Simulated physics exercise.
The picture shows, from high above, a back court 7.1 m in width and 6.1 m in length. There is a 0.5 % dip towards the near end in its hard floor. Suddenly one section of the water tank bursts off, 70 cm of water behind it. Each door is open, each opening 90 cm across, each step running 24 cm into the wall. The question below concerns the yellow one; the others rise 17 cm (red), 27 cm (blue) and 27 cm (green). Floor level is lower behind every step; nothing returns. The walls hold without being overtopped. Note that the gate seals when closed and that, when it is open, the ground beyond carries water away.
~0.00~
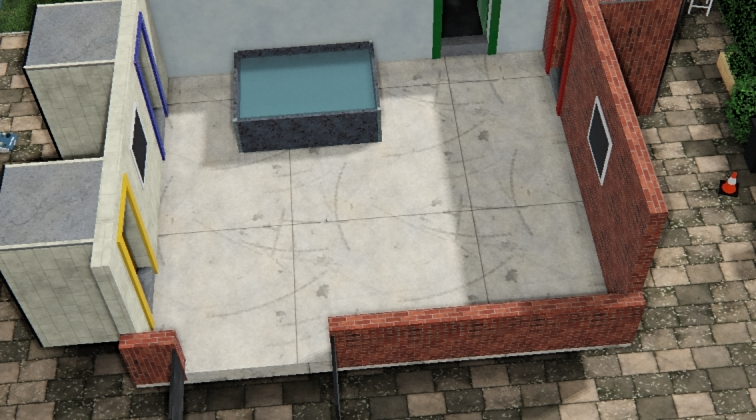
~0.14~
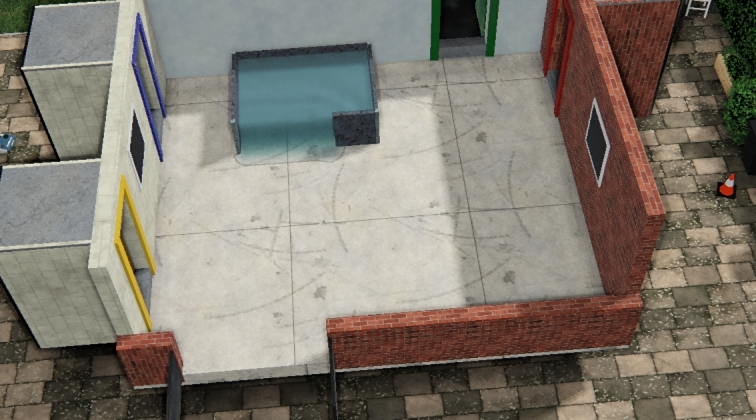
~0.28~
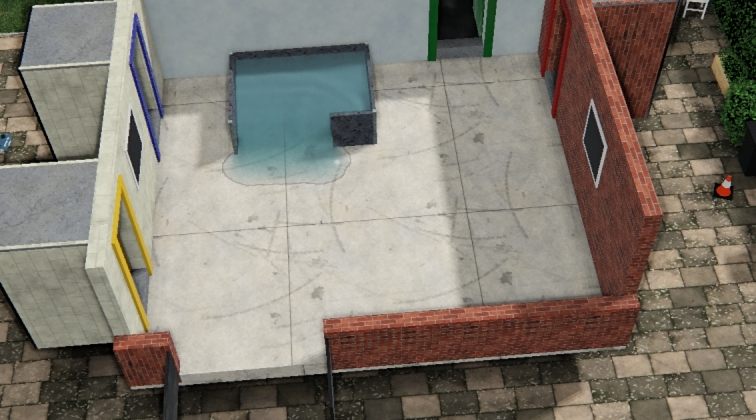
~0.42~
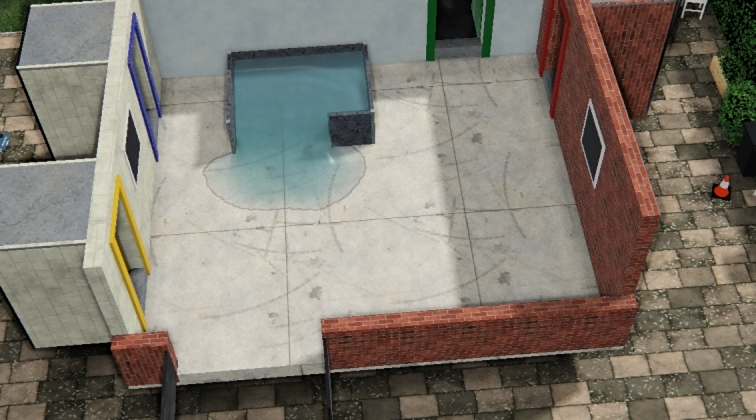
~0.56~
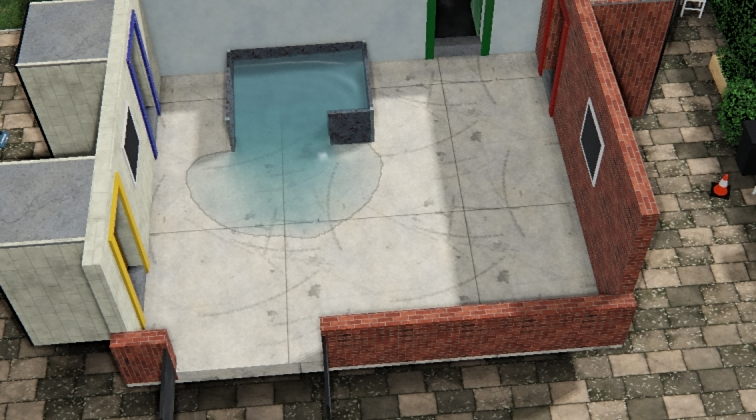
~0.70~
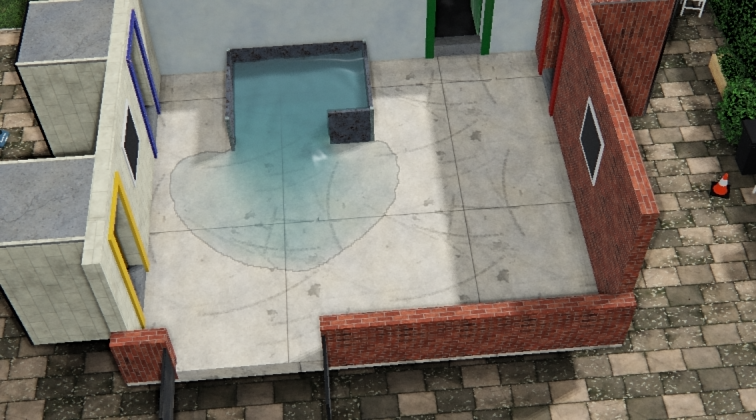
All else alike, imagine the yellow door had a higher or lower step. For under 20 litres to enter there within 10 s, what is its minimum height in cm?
Its minimum height would be about 12.5 cm.
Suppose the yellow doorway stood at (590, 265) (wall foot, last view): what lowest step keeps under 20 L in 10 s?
Minimum: Close to 7.0 cm.
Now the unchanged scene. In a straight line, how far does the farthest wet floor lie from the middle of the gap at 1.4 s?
Roughly 4.4 metres.
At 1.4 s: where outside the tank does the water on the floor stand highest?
(259, 153).
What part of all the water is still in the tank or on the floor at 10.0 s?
Close to 48 in a hundred.
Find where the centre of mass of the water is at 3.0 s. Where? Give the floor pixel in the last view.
Centre of the water: Approx. (291, 208) px.
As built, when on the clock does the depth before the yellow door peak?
Near 2.0 s.
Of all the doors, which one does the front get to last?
Final door: Green.
After 1.4 s water covers 40 % of the floor, deepest (32 cm) near (259, 153); 3 cm at the yellow door, 0 litres in over its 23 cm step.
After 3.0 s water covers 50 % of the floor, deepest (31 cm) near (141, 360); 14 cm at the yellow door, 0 litres in over its 23 cm step.
After 10.0 s water covers 90 % of the floor, deepest (6 cm) near (486, 333); 4 cm at the yellow door, 0 litres in over its 23 cm step.
At the yellow door as built, the water arrived by 1.4 s and peaked near 20 cm at 2.0 s.
Run again over the same 10 s with other heights there, 36 litres in over 10 cm, 14 litres over 13.5 cm. The limit of 20 litres is kept from about 12.5 cm up.
